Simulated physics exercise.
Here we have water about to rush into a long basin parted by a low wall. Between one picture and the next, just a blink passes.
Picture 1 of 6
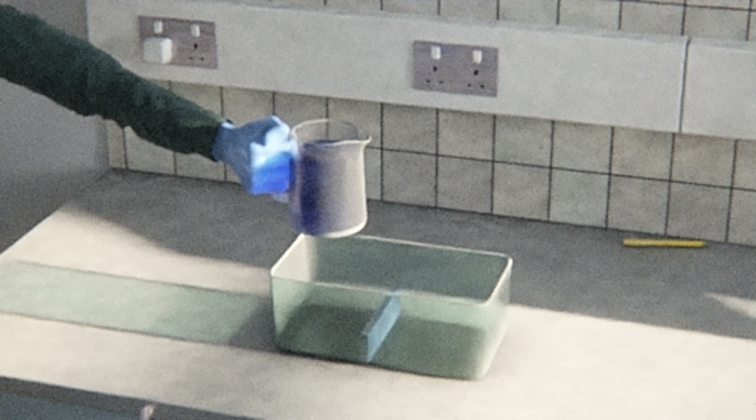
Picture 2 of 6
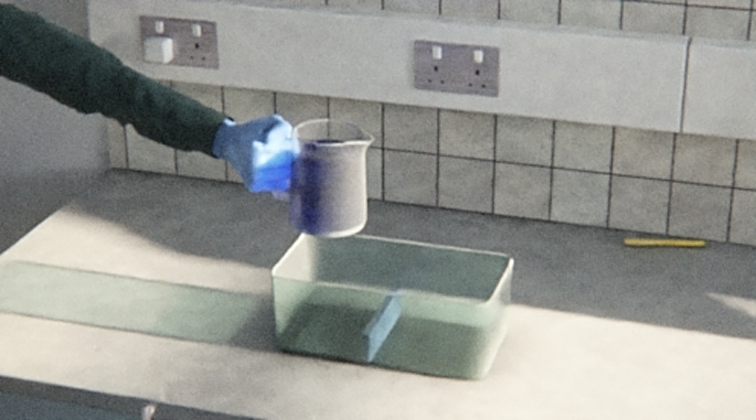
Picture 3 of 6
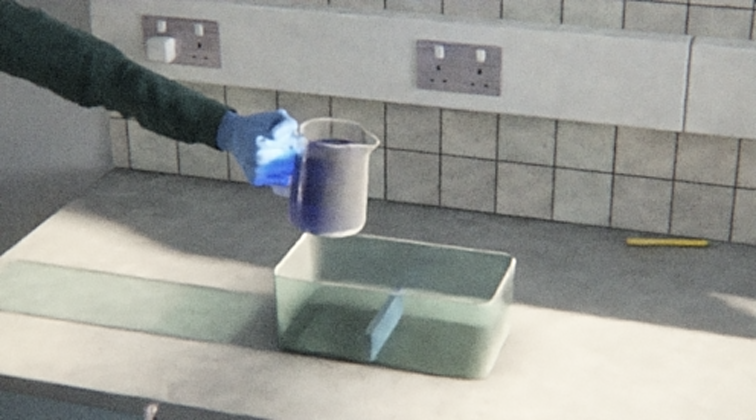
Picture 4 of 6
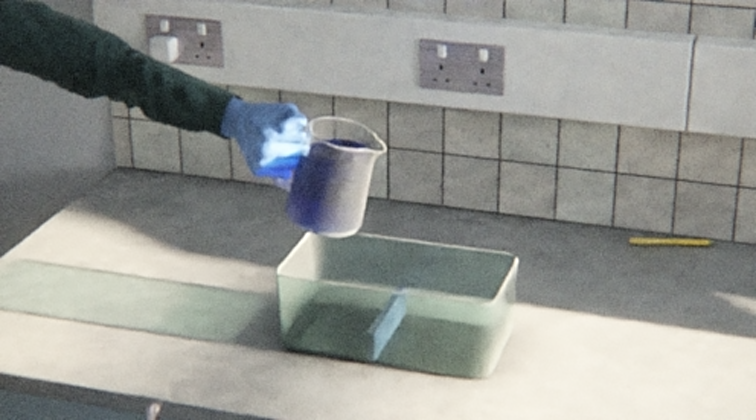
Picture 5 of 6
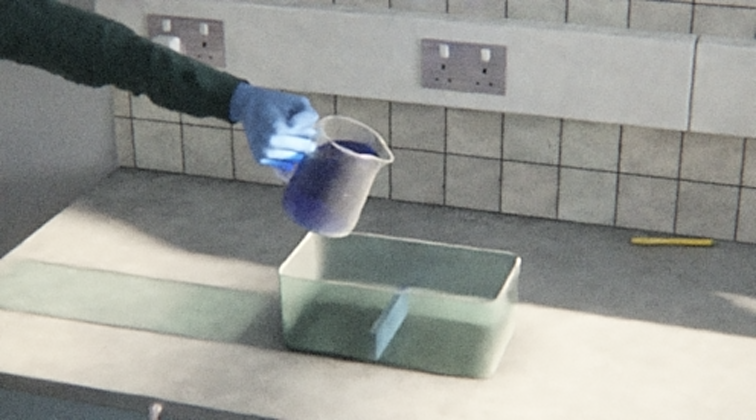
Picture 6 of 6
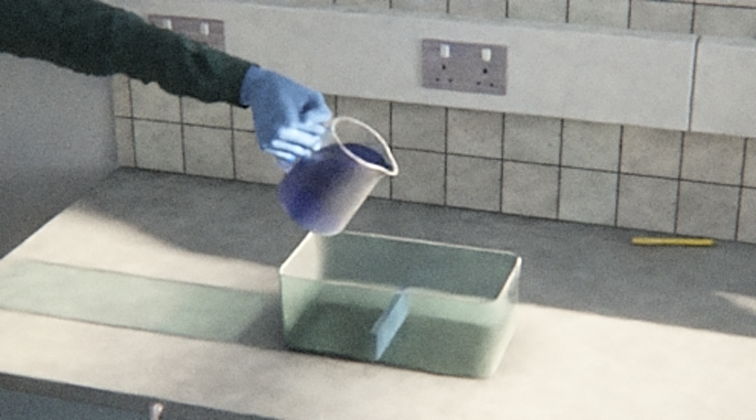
A gloved hand held a beaker of purple-blue liquid above a clear basin with a low divider, then tilted it to the right, slowly at first and then more steeply.
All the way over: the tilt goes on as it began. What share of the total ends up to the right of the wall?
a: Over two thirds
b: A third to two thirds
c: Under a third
(a) Over two thirds.
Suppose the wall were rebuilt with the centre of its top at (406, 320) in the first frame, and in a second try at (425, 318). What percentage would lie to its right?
65 % then 20 %, approximately.
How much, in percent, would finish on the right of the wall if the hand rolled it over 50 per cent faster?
About 90 in a hundred.
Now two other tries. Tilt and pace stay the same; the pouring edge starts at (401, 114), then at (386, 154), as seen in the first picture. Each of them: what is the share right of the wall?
It comes to 75 % the first time and 90 % the second.
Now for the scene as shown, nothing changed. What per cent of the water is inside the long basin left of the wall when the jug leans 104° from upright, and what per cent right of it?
Left side 0 in a hundred, right side 15 in a hundred.
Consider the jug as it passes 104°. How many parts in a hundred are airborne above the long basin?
About 20 per cent.
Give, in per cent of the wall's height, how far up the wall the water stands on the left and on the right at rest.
I'd say close to 0 per cent on the left side and 70 on the right.
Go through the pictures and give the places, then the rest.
In the first frame, tilt 0°; pouring edge (370, 138); surface from (296, 147) to (360, 154); the long basin's rim runs from (288, 253) to (500, 282); the wall's top is at (381, 311).
In the second frame, tilt 2°; pouring edge (372, 140); surface from (297, 146) to (361, 154).
In the third frame, tilt 6°; pouring edge (378, 143); surface from (302, 145) to (366, 155).
In the fourth frame, tilt 14°; pouring edge (386, 150); surface from (304, 153) to (373, 155).
In the fifth frame, tilt 24°; pouring edge (393, 160); surface from (304, 160) to (382, 158).
In the sixth frame, tilt 36°; pouring edge (397, 173); surface from (294, 166) to (392, 164).
A moment on, the jug is tipped right over and 64 per cent is still to pour, 0 is left of the wall and 15 right of it.
Next, the jug is tipped right over and 14 per cent is still to pour, 2 is left of the wall and 73 right of it.
Then the jug is tipped right over and 1 per cent is still to pour, 5 is left of the wall and 91 right of it.
Later the jug is tipped right over and 0 per cent is still to pour, 5 is left of the wall and 93 right of it.
In the end 5 per cent lies left of the wall, 93 right of it and 2 outside.
